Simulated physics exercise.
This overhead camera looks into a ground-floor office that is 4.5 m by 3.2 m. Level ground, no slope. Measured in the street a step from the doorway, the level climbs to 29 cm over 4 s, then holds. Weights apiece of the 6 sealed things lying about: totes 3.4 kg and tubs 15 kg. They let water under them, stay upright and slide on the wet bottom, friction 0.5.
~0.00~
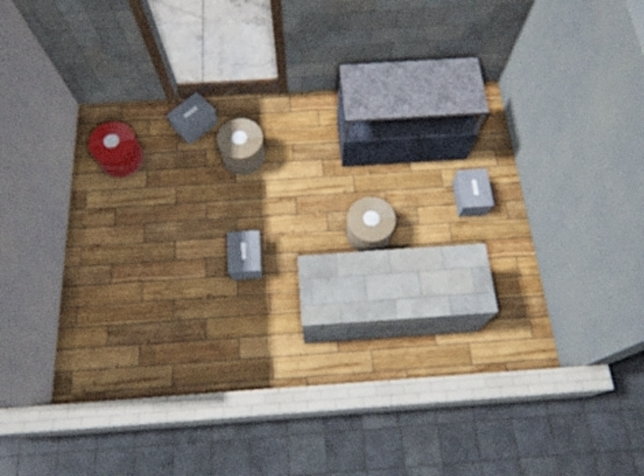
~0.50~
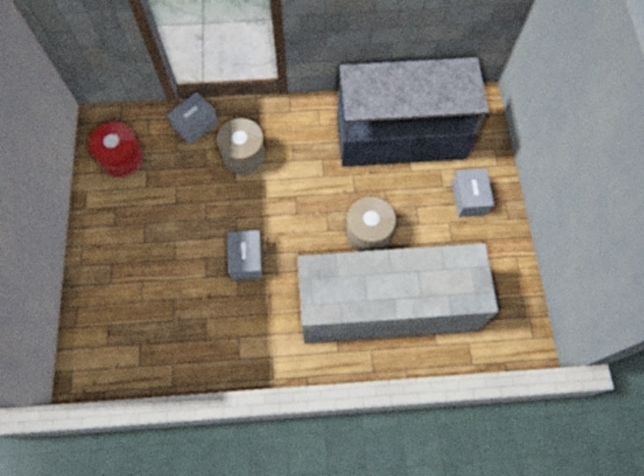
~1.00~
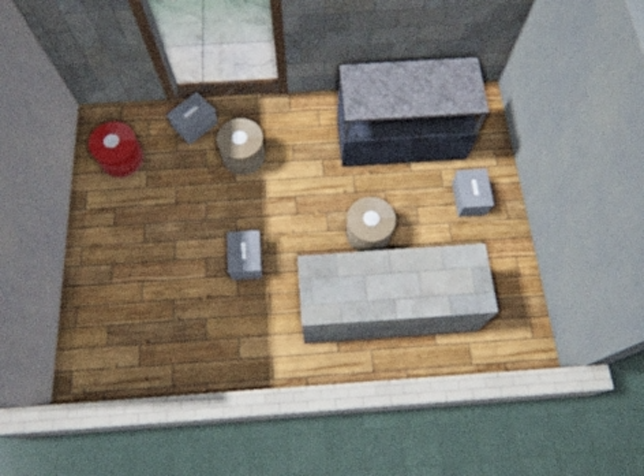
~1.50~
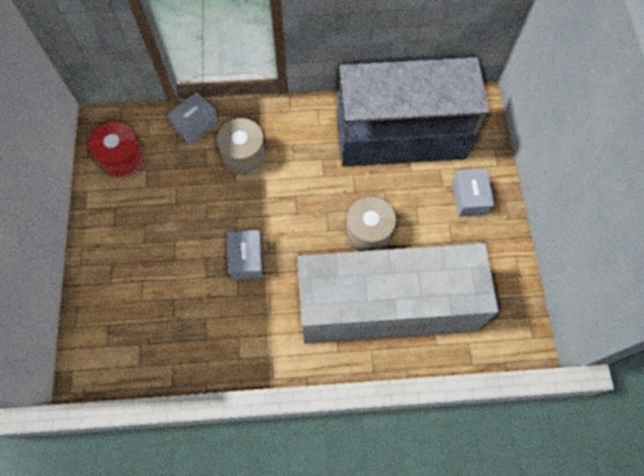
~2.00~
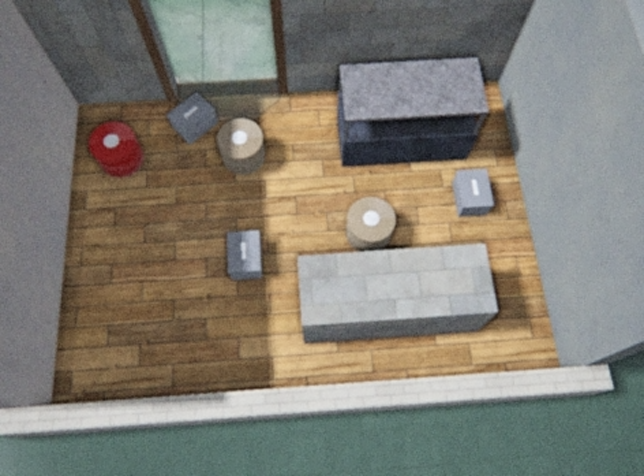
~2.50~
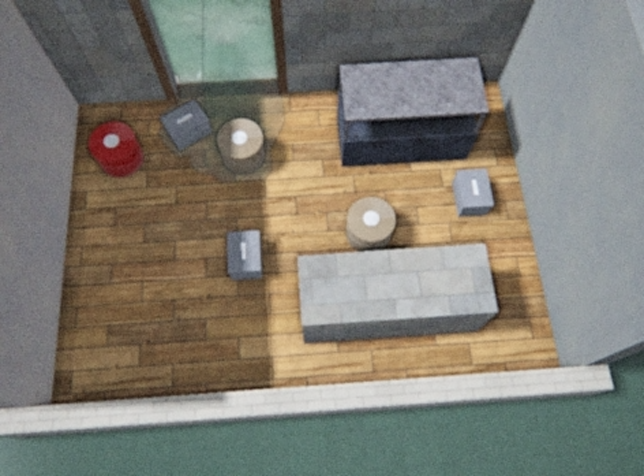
Greenish water covered the grey paving outside a wood-floored room and deepened beyond the doorway, then a little crept in over the floor, and the grey box nearest the door shifted slightly.
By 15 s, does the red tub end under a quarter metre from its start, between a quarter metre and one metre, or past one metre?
It is going to make a small trip.
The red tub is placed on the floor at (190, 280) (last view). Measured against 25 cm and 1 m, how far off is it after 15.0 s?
Looks like it is swept a long way.
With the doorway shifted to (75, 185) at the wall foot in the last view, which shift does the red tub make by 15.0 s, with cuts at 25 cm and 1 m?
Under that change the red tub is pushed well away.
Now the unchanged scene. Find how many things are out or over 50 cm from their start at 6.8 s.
I count 4 of them.
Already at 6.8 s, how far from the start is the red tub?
Shift: About 0 cm.
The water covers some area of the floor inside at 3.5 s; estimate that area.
Somewhere around 4.0 m2, roughly.
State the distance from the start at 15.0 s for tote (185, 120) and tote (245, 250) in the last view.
The first is 200 cm from its start, the second 250 cm.
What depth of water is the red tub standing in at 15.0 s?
Depth: About 16 cm.
After 3.5 s the red tub is near (111, 141), 0.0 m from its start, aground; 0 afloat.
After 6.8 s the red tub is near (111, 141), 0.0 m from its start, aground; 4 afloat.
After 11.0 s the red tub is near (164, 102), 0.6 m from its start, afloat; 6 afloat.
After 15.0 s the red tub is near (117, 175), 0.4 m from its start, afloat; 6 afloat.
